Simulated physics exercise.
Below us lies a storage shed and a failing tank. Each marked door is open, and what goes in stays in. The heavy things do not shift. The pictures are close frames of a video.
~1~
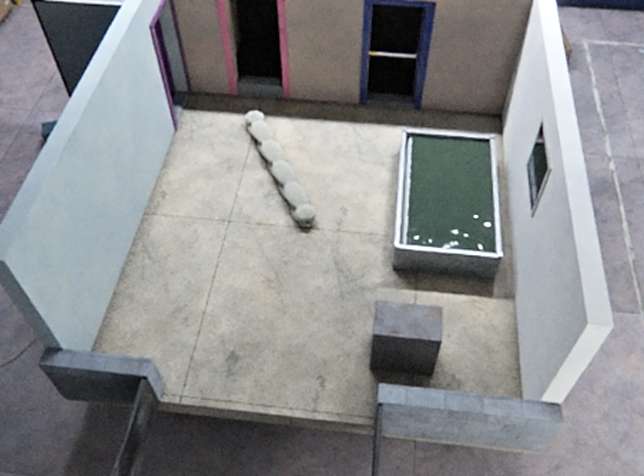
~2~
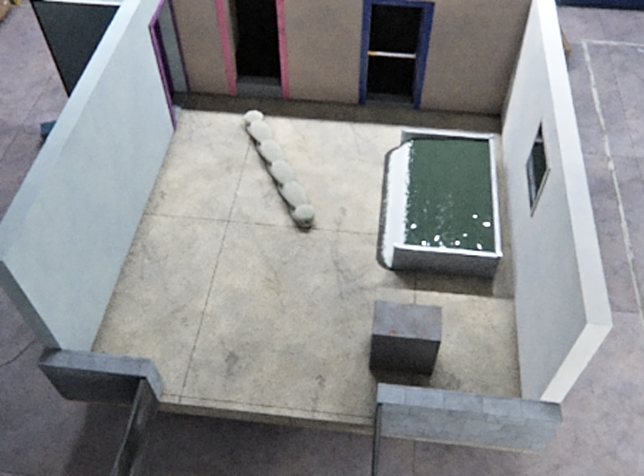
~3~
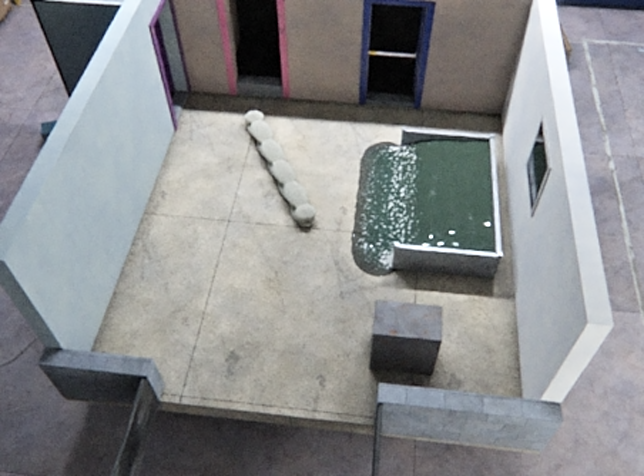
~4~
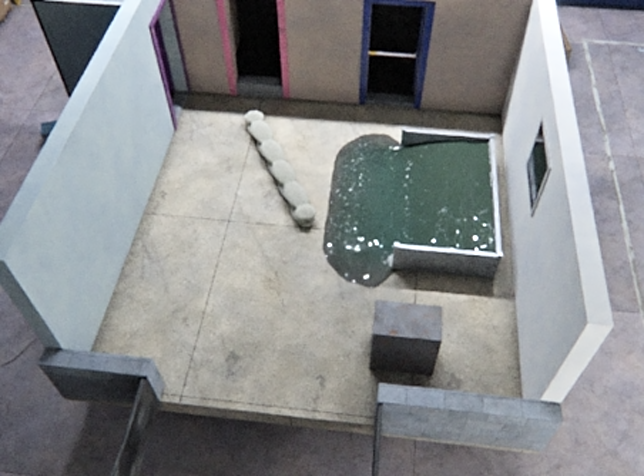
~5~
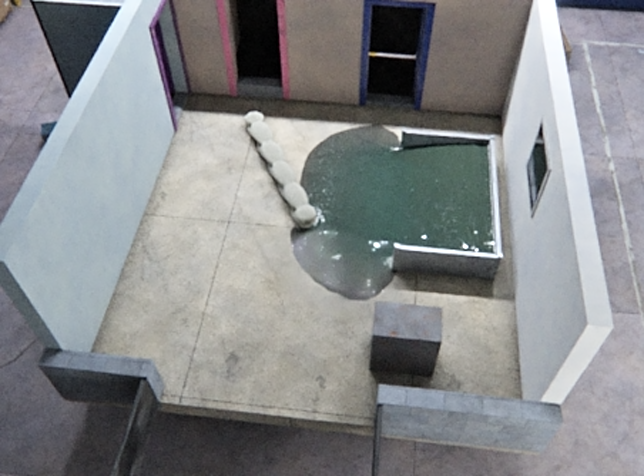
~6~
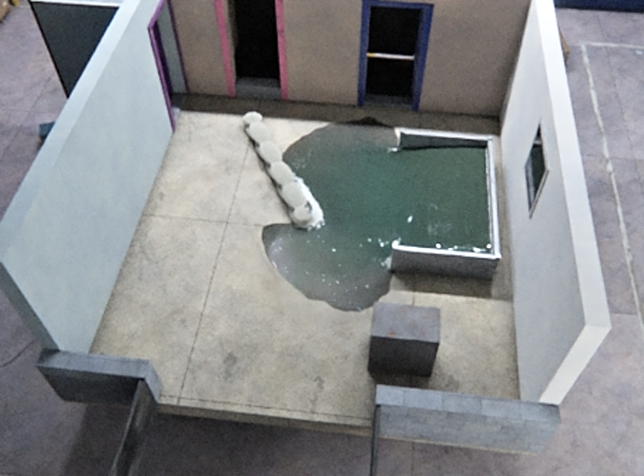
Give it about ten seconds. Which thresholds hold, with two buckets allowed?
In the end: The purple door lets in a lot; the pink door admits no more than that; the blue door admits no more than that.
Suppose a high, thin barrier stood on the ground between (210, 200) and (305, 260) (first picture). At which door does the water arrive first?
It is the pink one.
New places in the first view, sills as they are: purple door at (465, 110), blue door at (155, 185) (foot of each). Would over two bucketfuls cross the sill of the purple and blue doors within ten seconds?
Purple door lets less in; blue door takes less.
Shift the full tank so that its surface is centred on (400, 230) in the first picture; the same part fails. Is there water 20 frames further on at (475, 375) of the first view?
Answer: Free of water.
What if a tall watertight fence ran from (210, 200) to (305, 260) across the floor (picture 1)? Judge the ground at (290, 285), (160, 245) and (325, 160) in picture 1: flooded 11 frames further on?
In turn: Wet, dry, wet.
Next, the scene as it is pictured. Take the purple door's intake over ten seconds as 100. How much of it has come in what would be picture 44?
Close to 100 %.
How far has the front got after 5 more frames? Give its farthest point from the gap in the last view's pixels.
Close to (166, 243).
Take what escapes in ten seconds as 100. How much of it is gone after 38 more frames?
Close to 65 %.
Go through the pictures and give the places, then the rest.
In the first picture, the open tank at (447, 191) is whole and still.
In the second picture, the front is at (395, 151), out from the gap at (400, 201).
In the third picture, water pours out at (400, 201) and has run to (386, 146).
In the fourth picture, the front is at (369, 140), out from the gap at (400, 202).
In the fifth picture, the front is at (339, 138), out from the gap at (400, 203).
In the sixth picture, the front is at (295, 147), out from the gap at (398, 203).
A moment on, water covers 30 % of the floor; the purple door not reached, the pink door not reached, the blue door not reached.
Next, water covers 45 % of the floor; the purple door not reached, the pink door wet at the sill, nothing in, the blue door wet at the sill, nothing in.
Then, water covers 60 % of the floor; the purple door over two buckets in, the pink door under two buckets in, the blue door wet at the sill, nothing in.
Later, water covers 80 % of the floor; the purple door far over two buckets in, the pink door under two buckets in, the blue door wet at the sill, nothing in.
In the end, water covers 90 % of the floor; the purple door far over two buckets in, the pink door under two buckets in, the blue door wet at the sill, nothing in.
